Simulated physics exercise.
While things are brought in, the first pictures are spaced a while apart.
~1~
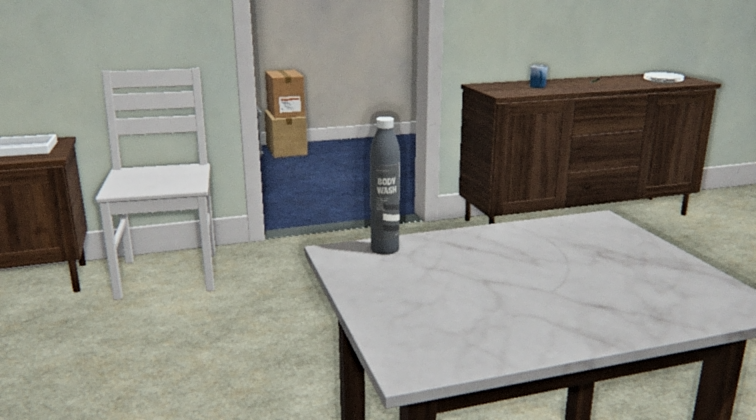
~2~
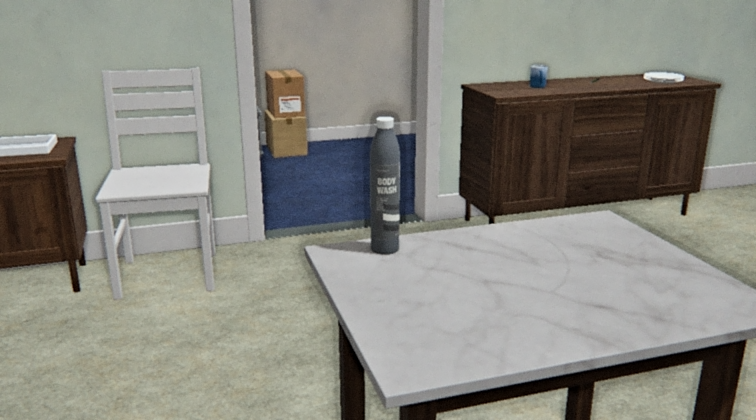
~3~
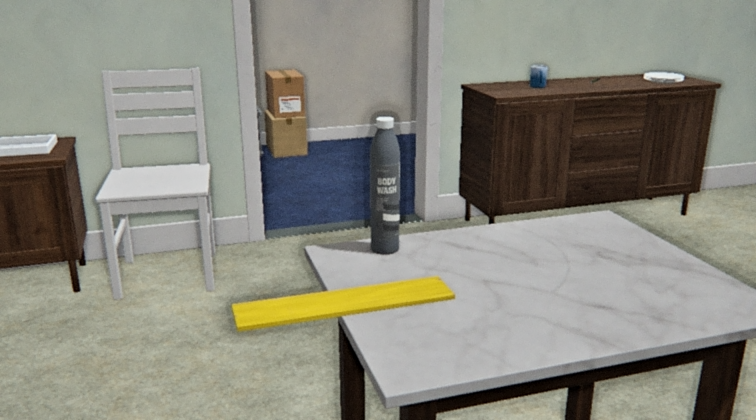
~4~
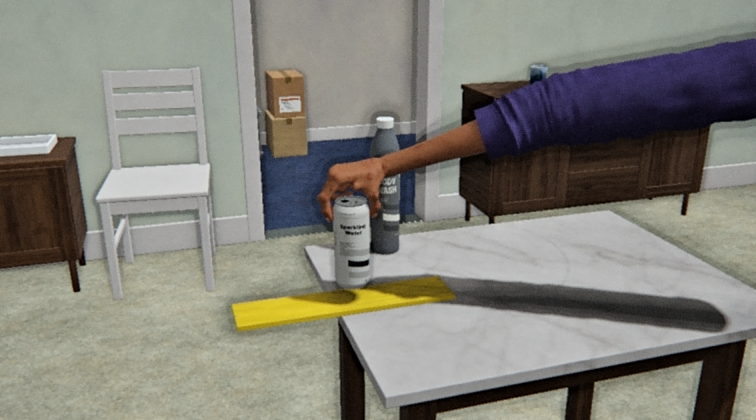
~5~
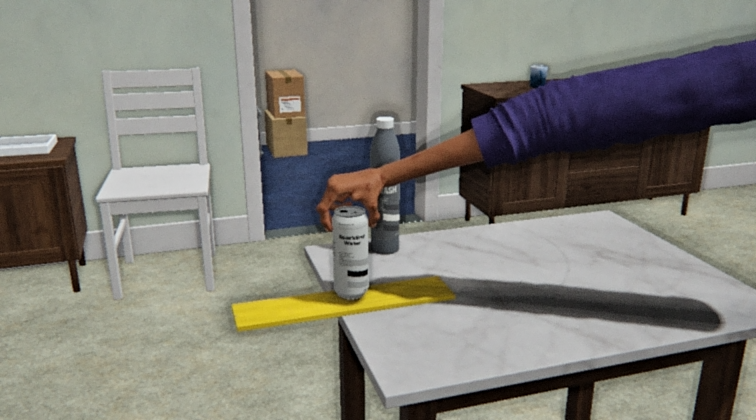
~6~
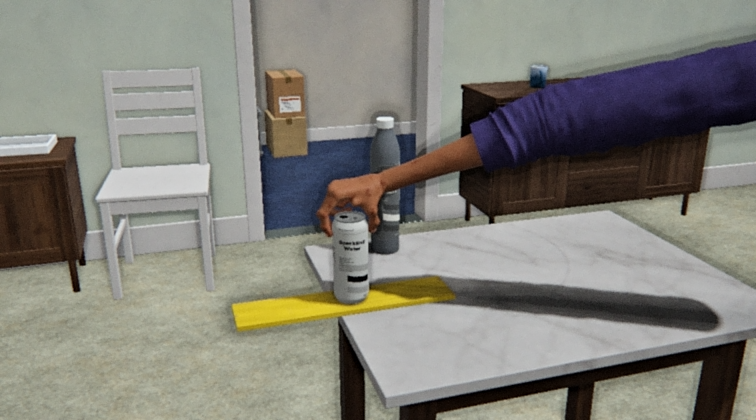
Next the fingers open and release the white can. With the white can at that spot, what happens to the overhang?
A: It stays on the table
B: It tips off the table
(A) It stays on the table.
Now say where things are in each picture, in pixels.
In the first frame, the last thing is not in view yet.
In the second frame, the last thing is not in view yet.
In the third frame, the last thing is not in view yet; yellow board (345, 302).
In the fourth frame, still above its spot; white can (352, 243); yellow board (345, 302).
In the fifth frame, still above its spot; white can (351, 253); yellow board (345, 302).
In the sixth frame, set down, still held; white can (351, 258); yellow board (345, 302).
Then, 0.20 s later than the last frame, all is still.
Then, 0.60 s later than the last frame, white can resting near (351, 259).
When it is over, all 3 as before. End places, in pixels of the last picture, white can near (351, 259). The board holds.
